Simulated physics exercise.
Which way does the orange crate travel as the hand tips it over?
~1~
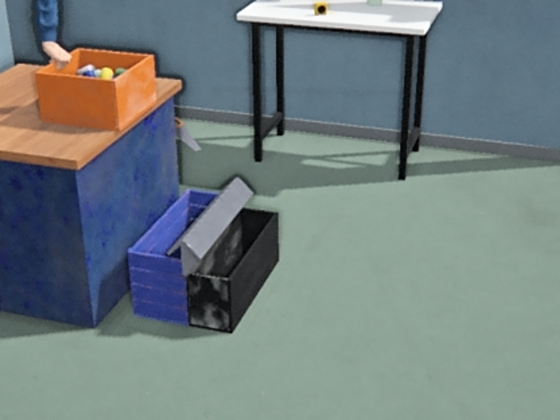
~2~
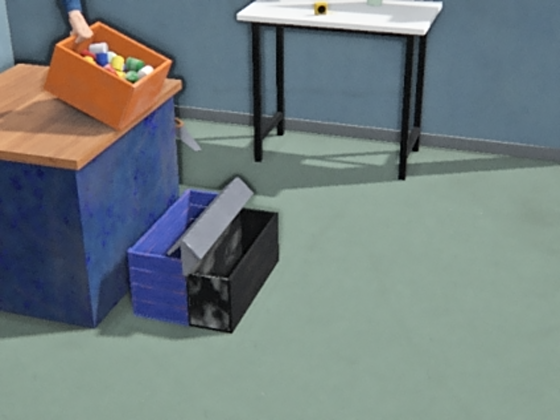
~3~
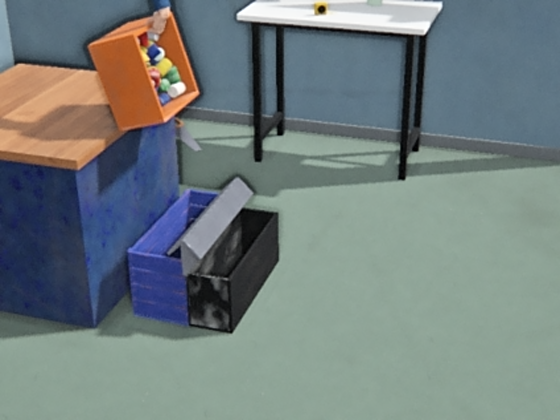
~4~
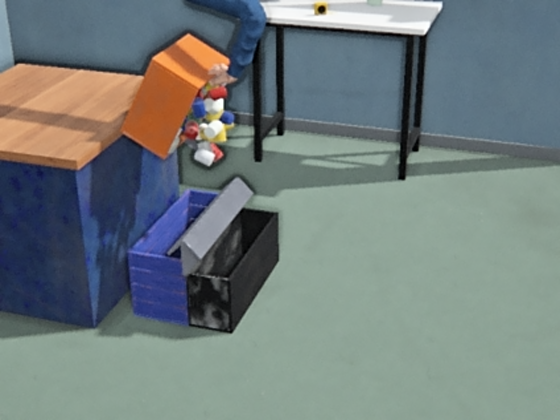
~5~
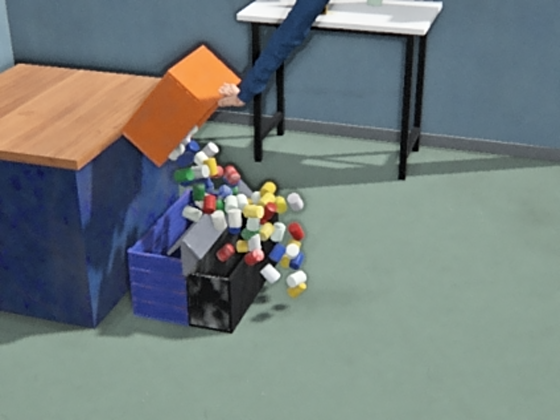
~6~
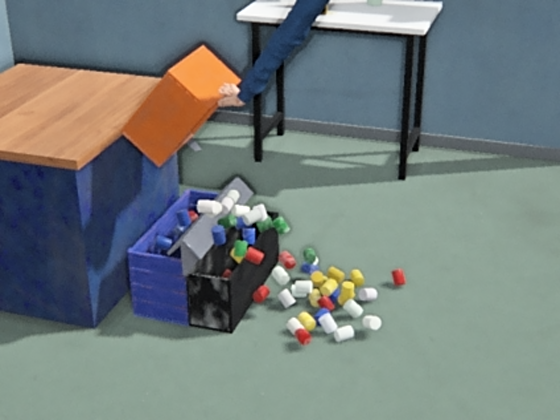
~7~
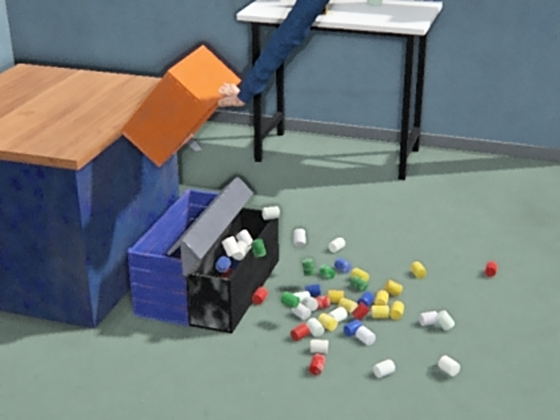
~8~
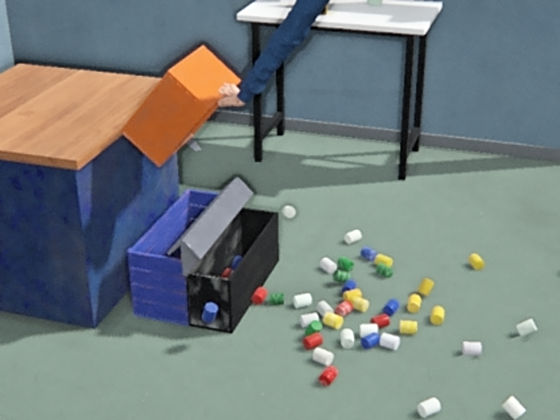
The orange crate moves to the right, ending up tilted over the end of the bench.
We see a hand tip an orange crate of small colourful jars off the end of a bench, spilling them towards a blue bin and a black trough below; a few land inside, but most scatter across the floor to the right.
